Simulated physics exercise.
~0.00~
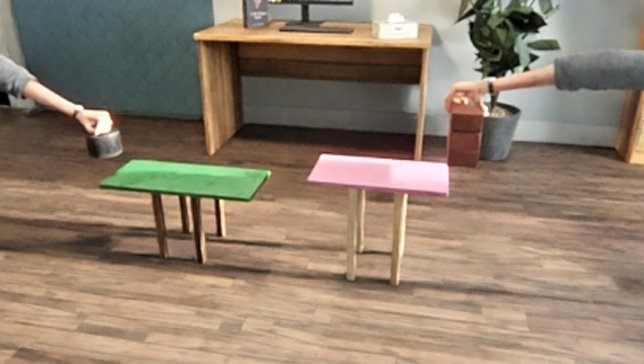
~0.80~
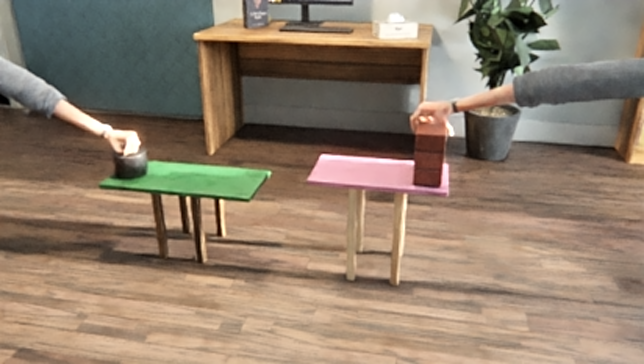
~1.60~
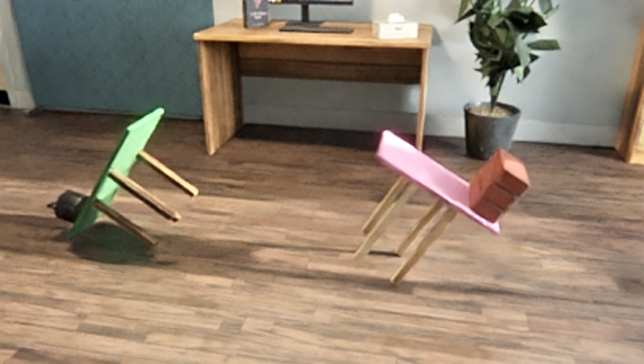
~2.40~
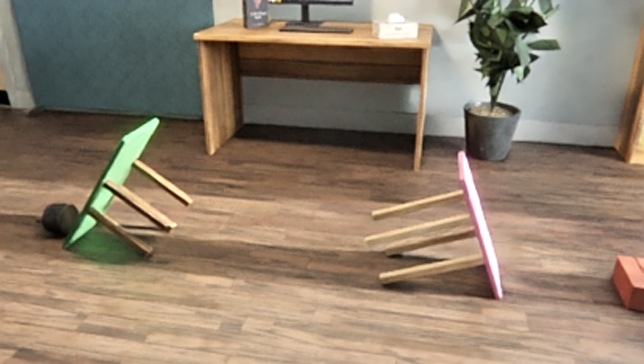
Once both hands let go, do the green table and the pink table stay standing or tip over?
Both tip over. The green table goes over to the left and the pink table goes over to the right.
